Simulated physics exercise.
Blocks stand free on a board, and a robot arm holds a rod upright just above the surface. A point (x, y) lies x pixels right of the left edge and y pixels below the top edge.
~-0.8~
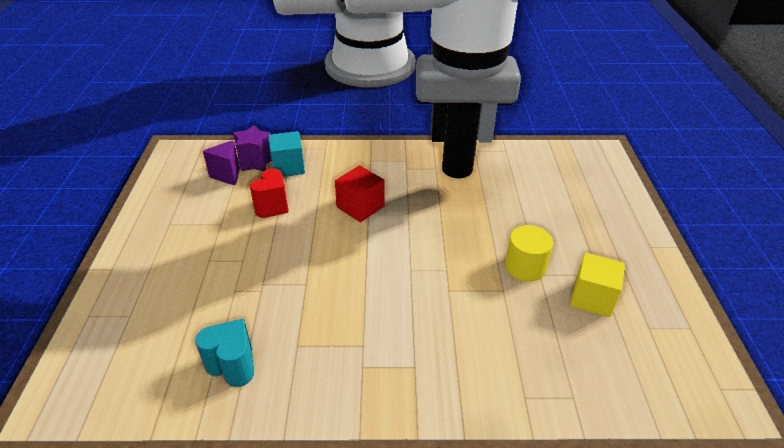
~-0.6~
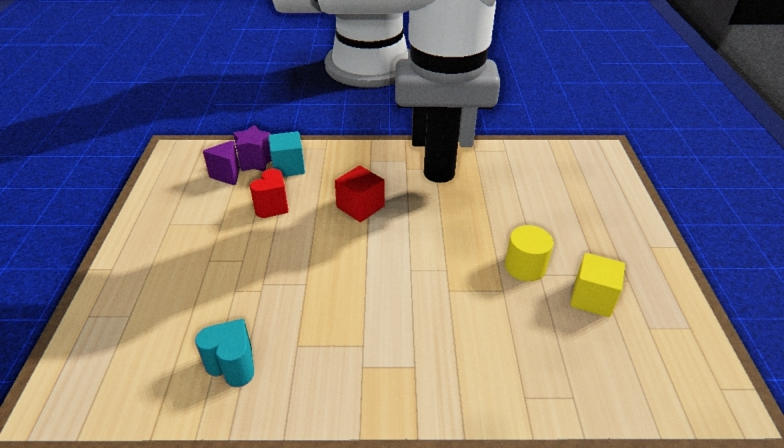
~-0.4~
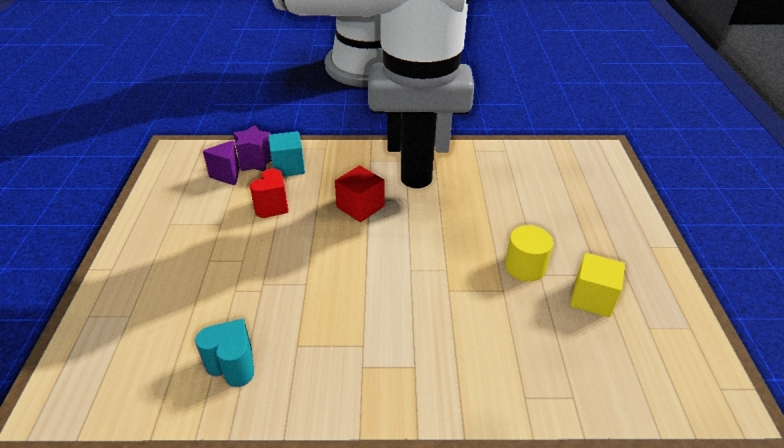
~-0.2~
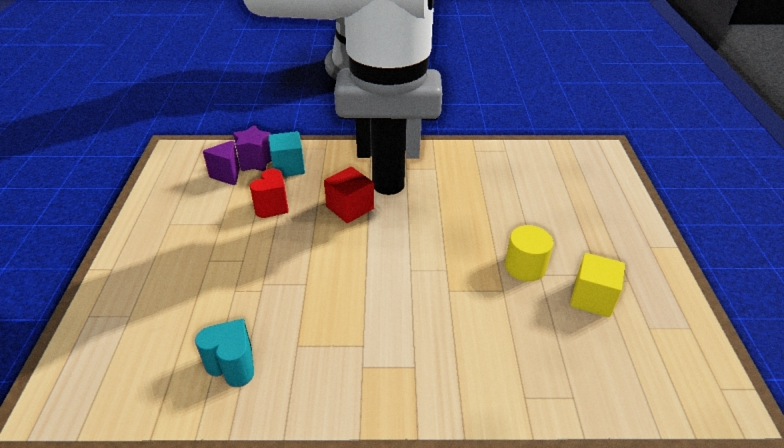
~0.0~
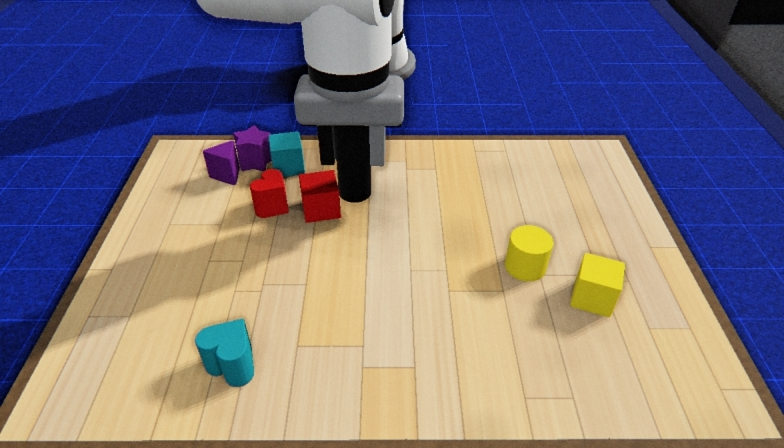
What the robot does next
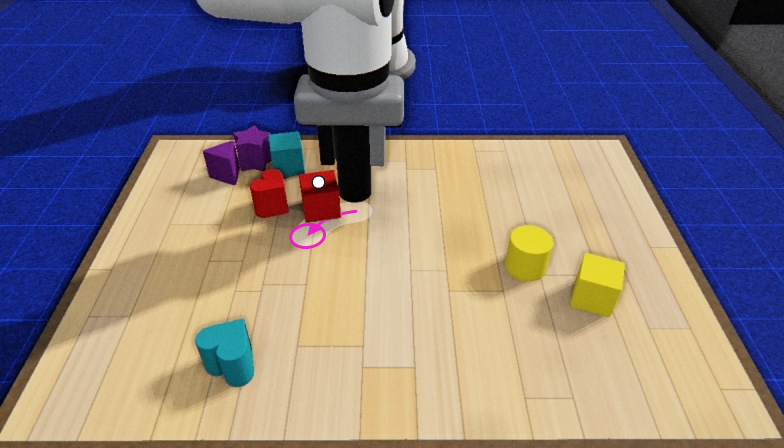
To begin with, a robot arm holds a black rod upright over a wooden board, to the right of a red cube, among scattered purple, teal, red and yellow blocks. The arm moves the rod left to the cube, then pushes the cube a short way left, close beside the red heart block.
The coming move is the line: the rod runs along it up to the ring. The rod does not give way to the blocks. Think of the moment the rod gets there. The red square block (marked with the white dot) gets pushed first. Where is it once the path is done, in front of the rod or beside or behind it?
Slid away.
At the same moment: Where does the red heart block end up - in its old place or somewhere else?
If the rod follows that path, the red heart block ends up shifted.
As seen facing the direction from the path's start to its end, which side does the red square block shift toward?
Pushed right.
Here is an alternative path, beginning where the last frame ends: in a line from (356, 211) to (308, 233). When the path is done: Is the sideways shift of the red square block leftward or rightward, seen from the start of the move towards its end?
It gets pushed right.
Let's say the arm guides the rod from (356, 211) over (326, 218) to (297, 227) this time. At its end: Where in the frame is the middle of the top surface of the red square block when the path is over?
Expect it around (266, 187).
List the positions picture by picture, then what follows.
The first frame shows rod tip at (457, 170); block tops, red heart block at (268, 180); red square block at (359, 179).
The second frame shows rod at (439, 174); blocks unchanged.
The third frame shows rod at (416, 179); blocks unchanged.
The fourth frame shows rod at (389, 185); red square block at (349, 180).
The fifth frame shows rod at (355, 193); red heart block at (268, 180); red square block at (318, 182).
Path on the board, from (356, 211) by way of (337, 215) and (320, 224) to (308, 236); the dot is on the red square block.
What follows on the original path. Halfway along, rod at (326, 200); red heart block at (260, 178); red square block at (293, 184), turned 30° clockwise.
At the end, rod at (305, 217); red heart block at (254, 176), turned 20° clockwise; red square block at (283, 189), turned 55° clockwise.
